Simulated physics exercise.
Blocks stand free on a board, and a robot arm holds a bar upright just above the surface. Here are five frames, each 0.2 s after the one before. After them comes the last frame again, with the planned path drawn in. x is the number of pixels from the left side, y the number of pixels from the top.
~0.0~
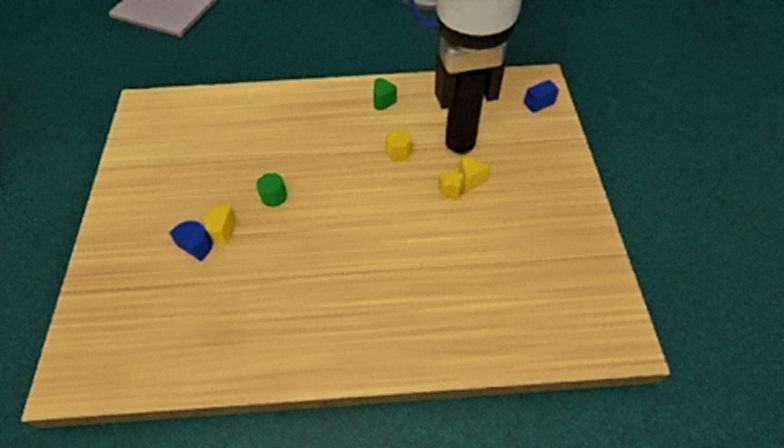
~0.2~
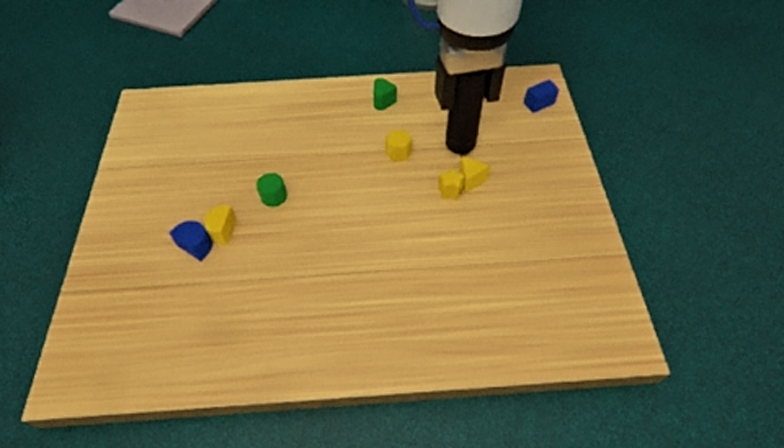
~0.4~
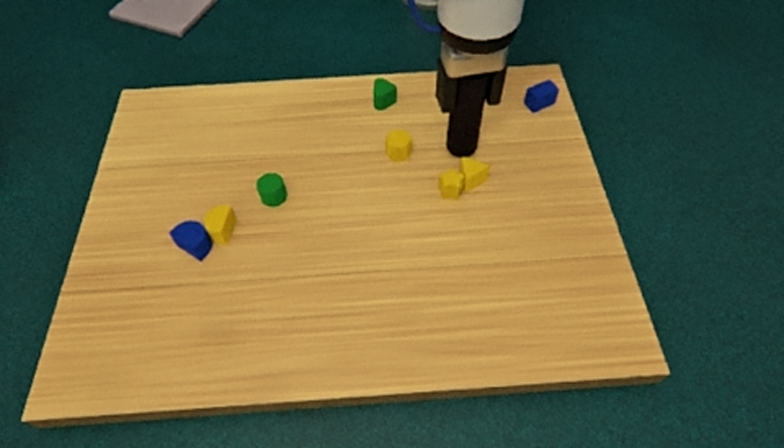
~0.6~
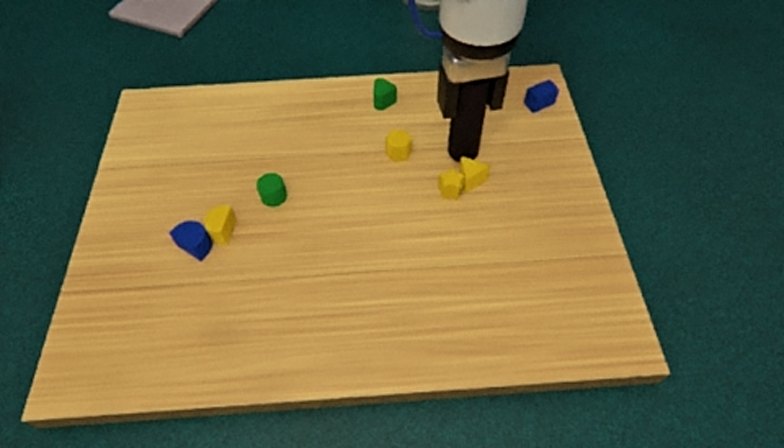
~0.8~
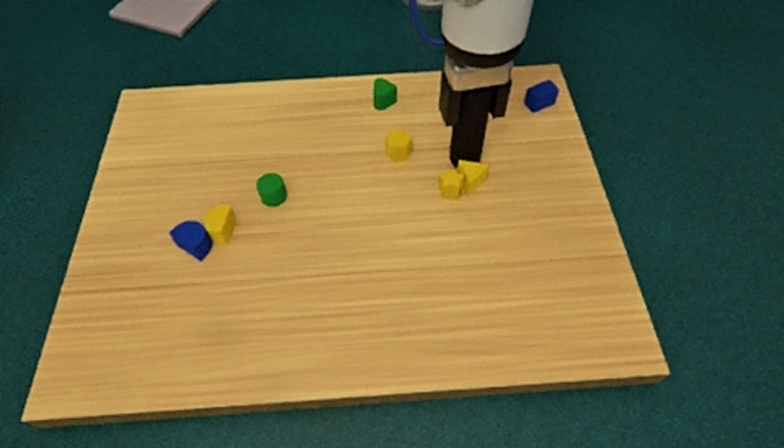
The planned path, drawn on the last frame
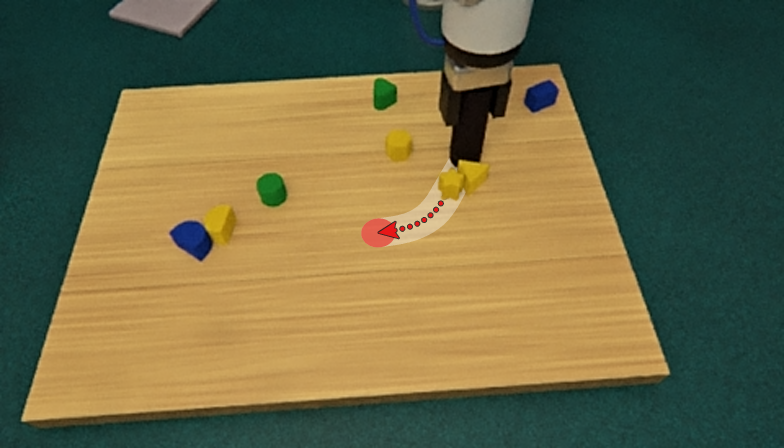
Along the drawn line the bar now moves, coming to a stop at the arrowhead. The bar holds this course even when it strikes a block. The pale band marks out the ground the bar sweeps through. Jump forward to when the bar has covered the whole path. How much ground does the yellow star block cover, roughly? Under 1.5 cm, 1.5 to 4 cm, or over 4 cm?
Net shift: Above 4 cm.
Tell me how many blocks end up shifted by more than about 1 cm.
My answer is two.
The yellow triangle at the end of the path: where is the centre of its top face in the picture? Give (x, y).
Top centre: (476, 185).
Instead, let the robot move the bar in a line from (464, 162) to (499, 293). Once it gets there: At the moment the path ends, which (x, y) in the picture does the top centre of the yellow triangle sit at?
The yellow triangle ends near (519, 306).
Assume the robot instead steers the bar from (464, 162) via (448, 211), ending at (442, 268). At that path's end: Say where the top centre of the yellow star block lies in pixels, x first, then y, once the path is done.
It is going to be at (416, 228).
The drawn path runs from (464, 162) over (447, 193) and (422, 221) to (378, 233).
What follows on the original path. One third of the way, bar at (448, 189); yellow star block at (440, 202); yellow triangle at (476, 185), turned 70° anticlockwise.
Two thirds of the way, bar at (422, 218); yellow star block at (430, 231), turned 55° anticlockwise; yellow triangle at (476, 185), turned 70° anticlockwise.
At the end, bar at (378, 229); yellow six-sided block not moved; yellow star block at (428, 233), turned 70° anticlockwise; yellow triangle at (476, 185), turned 70° anticlockwise.
